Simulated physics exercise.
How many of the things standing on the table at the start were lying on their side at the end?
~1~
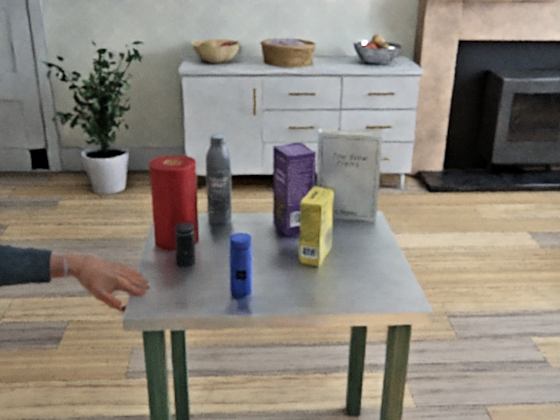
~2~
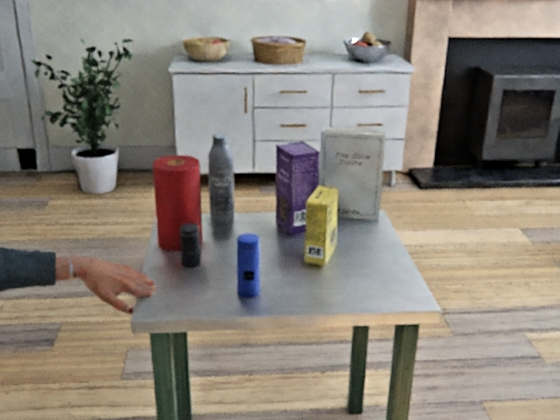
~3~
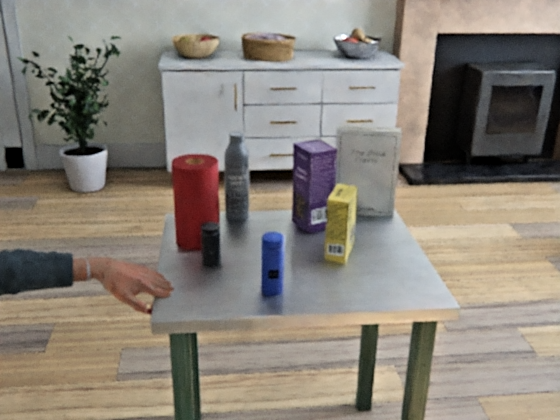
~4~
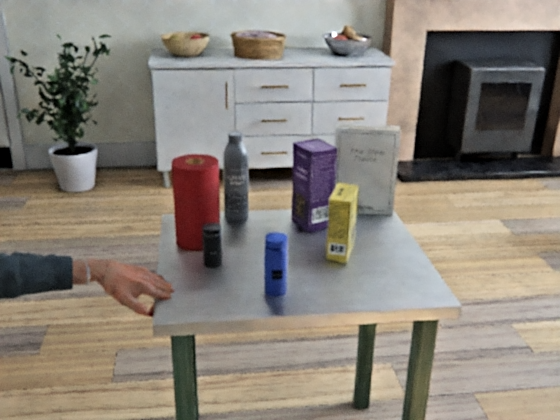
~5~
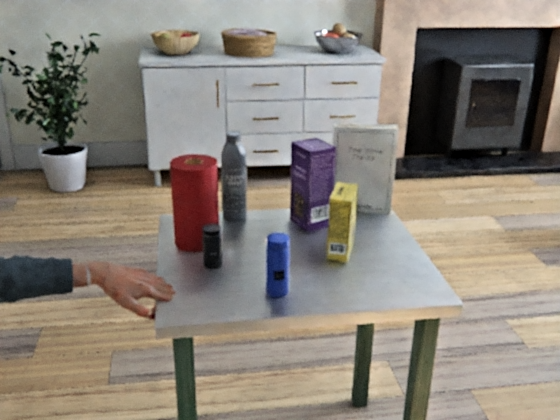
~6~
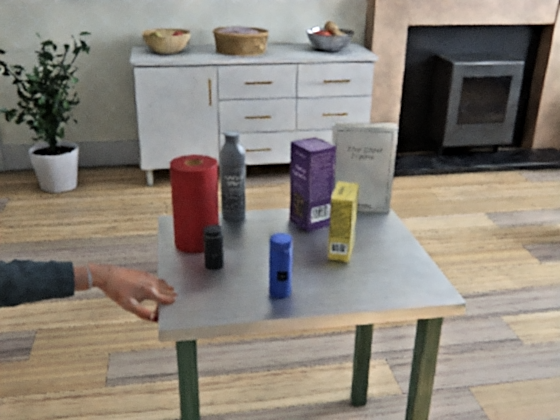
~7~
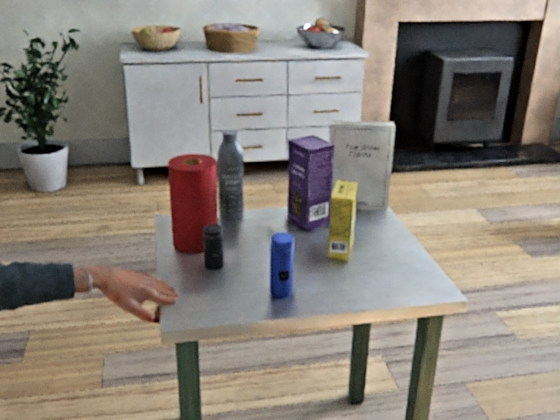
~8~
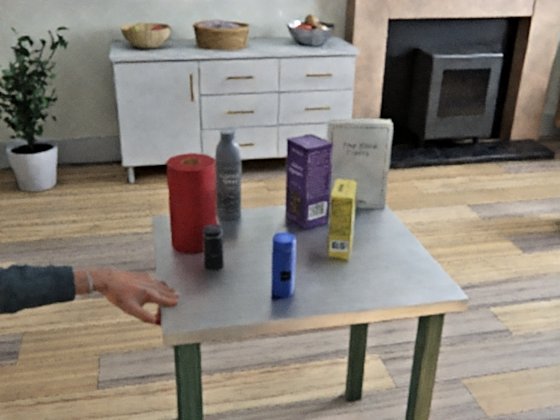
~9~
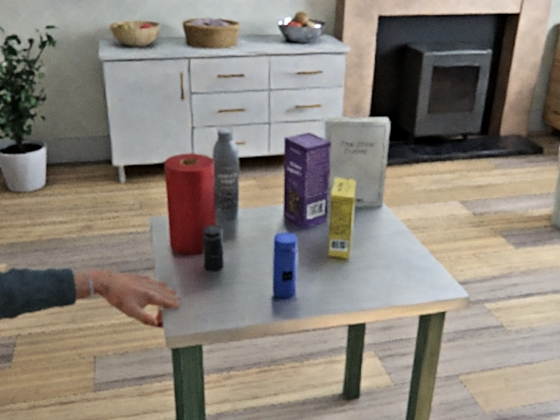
None of them were lying on their side, as all seven things were still standing upright on the table at the end.
